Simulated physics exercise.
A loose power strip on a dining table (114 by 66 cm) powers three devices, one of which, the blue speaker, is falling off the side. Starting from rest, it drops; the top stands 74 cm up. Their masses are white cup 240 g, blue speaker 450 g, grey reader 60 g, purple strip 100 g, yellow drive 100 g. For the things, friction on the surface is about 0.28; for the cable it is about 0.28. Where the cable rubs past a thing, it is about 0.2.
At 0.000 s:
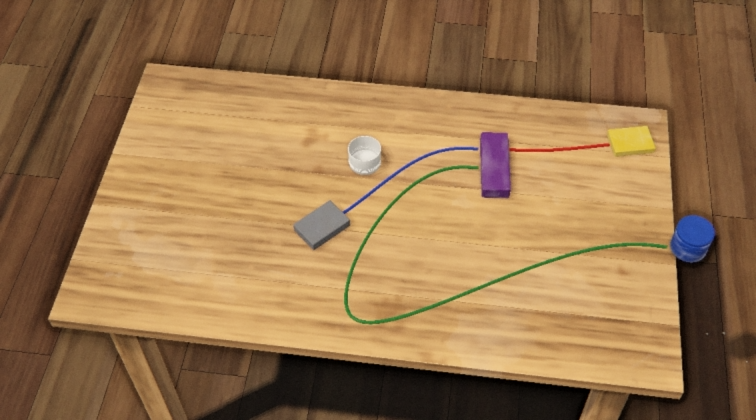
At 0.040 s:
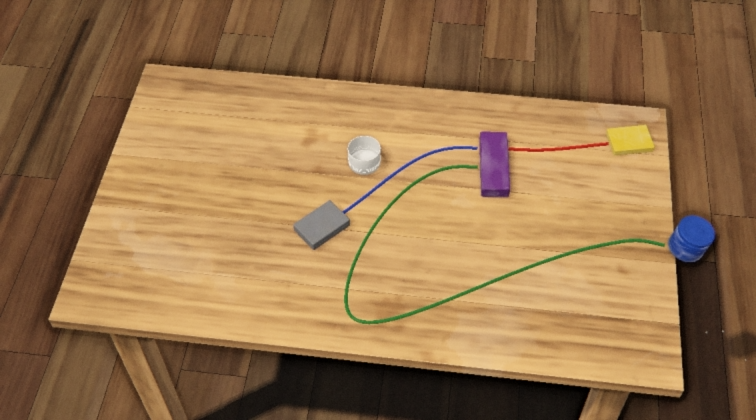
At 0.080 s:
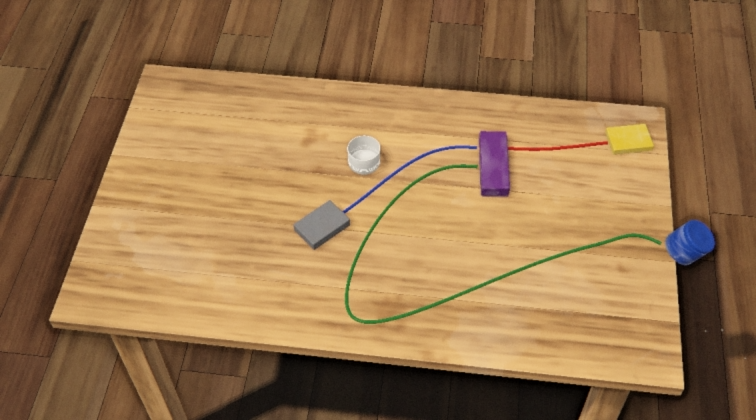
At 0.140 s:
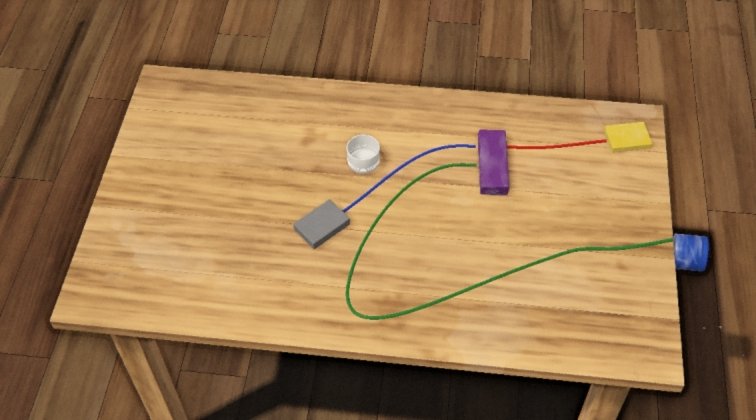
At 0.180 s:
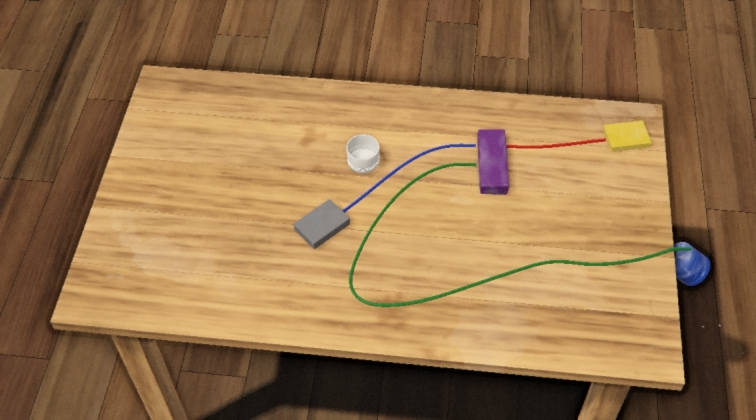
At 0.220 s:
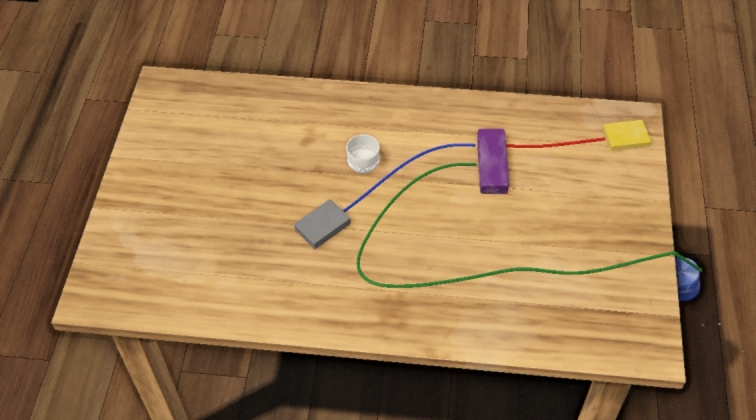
Blue cylindrical object tilting and slipping over the right edge of a wooden table, drawing a curved green cable after it.
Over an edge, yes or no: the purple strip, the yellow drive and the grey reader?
Purple strip no, yellow drive no, grey reader no.
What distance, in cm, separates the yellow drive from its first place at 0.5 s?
It has shifted some 1 centimetres from where it began.
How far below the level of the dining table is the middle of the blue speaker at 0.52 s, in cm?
Roughly 70 centimetres.
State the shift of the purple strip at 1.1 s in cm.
Measured shift: Approx. 12 cm.
After 0.5 s, the strip's end of the green cable at (517, 173); purple strip 6 cm off its start, yellow drive 1 cm off its start, blue speaker over the edge.
After 0.8 s, the strip's end of the green cable at (565, 176); purple strip 12 cm off its start, grey reader 9 cm off its start, yellow drive 1 cm off its start.
After 1.1 s, the strip's end of the green cable at (565, 176); purple strip 12 cm off its start at (554, 160), grey reader 9 cm off its start at (367, 210), yellow drive 1 cm off its start at (622, 133).
After 1.4 s, the strip's end of the green cable at (565, 176); purple strip 12 cm off its start, grey reader 9 cm off its start, yellow drive 1 cm off its start.
After 2.6 s, the strip's end of the green cable at (565, 176); purple strip 12 cm off its start at (554, 160), grey reader 9 cm off its start at (367, 210), yellow drive 1 cm off its start at (622, 133), blue speaker over the edge.
